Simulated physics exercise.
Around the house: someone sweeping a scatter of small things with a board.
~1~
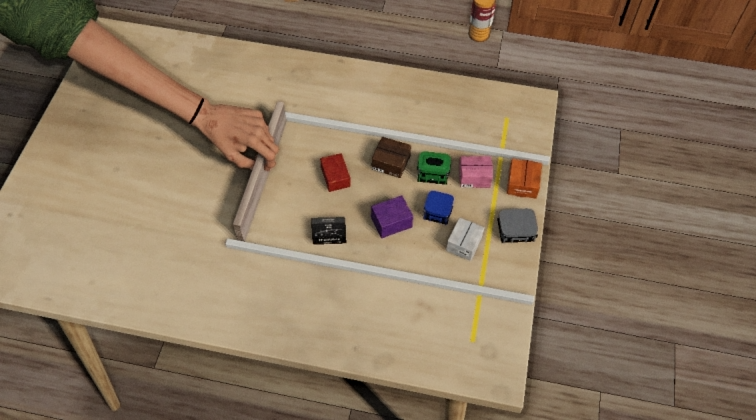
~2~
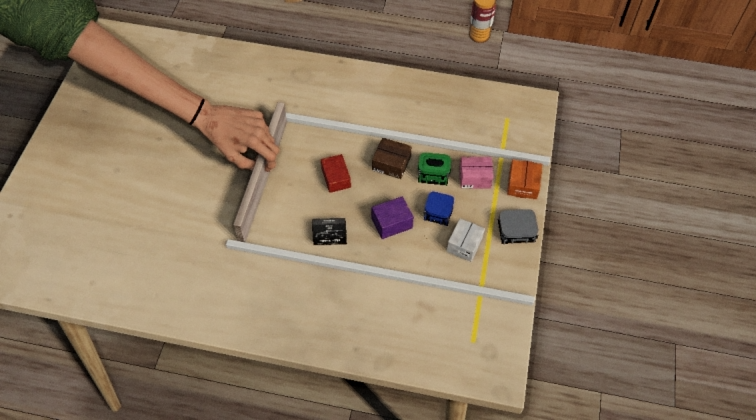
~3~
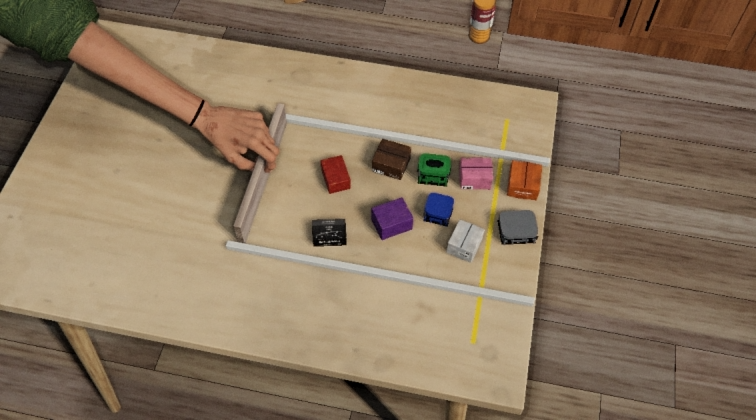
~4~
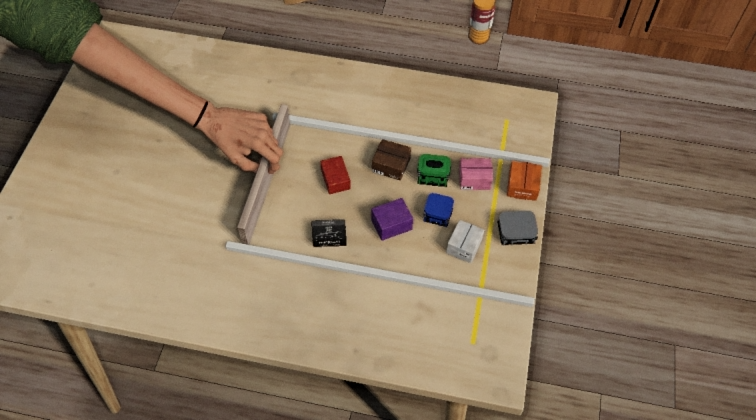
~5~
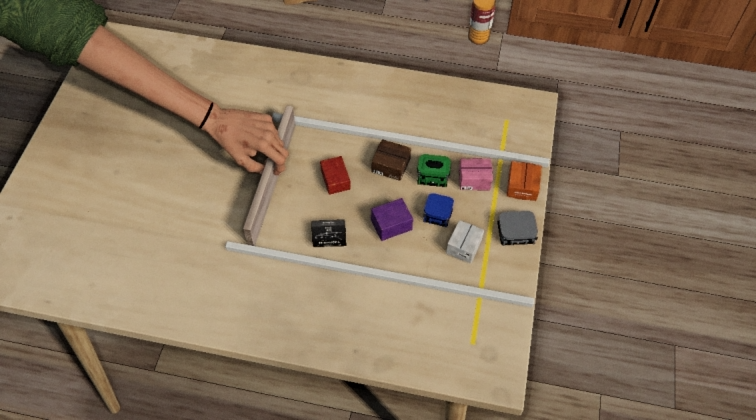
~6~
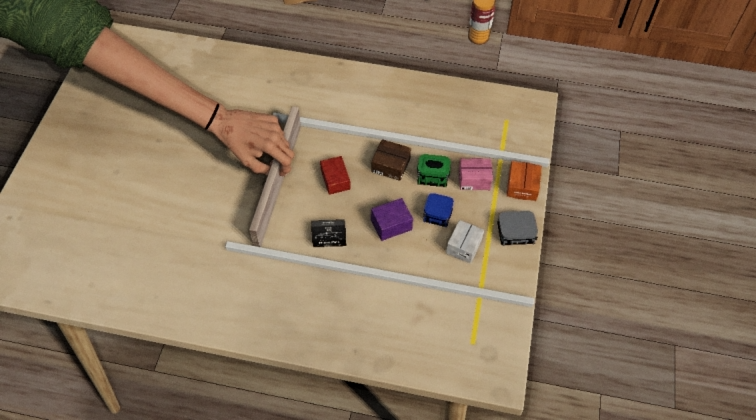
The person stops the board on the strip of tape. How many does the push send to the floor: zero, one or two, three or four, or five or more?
The number that fall off is three or four.
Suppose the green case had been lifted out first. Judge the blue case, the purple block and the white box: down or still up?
The blue case does not fall, the purple block stays on, the white box does not fall.
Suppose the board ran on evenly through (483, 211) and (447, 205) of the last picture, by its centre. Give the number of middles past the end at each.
Past the end: 3 and 1.
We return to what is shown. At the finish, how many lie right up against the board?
The number is 4.
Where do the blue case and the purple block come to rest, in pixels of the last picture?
The blue case stops around (533, 219); the purple block around (511, 240).
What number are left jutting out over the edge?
It comes to 3.
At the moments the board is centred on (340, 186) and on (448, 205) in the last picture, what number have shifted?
First 2, then 10.
Early on, none off yet; orange box at rest near (524, 181); grey case at rest near (517, 229); white box at rest near (465, 242).
A while later, none off yet; orange box travelled a little near (541, 184); grey case at rest near (517, 229); white box moving near (471, 244).
Finally, the number that fall off is three or four; lost, pink box, grey case and orange box.
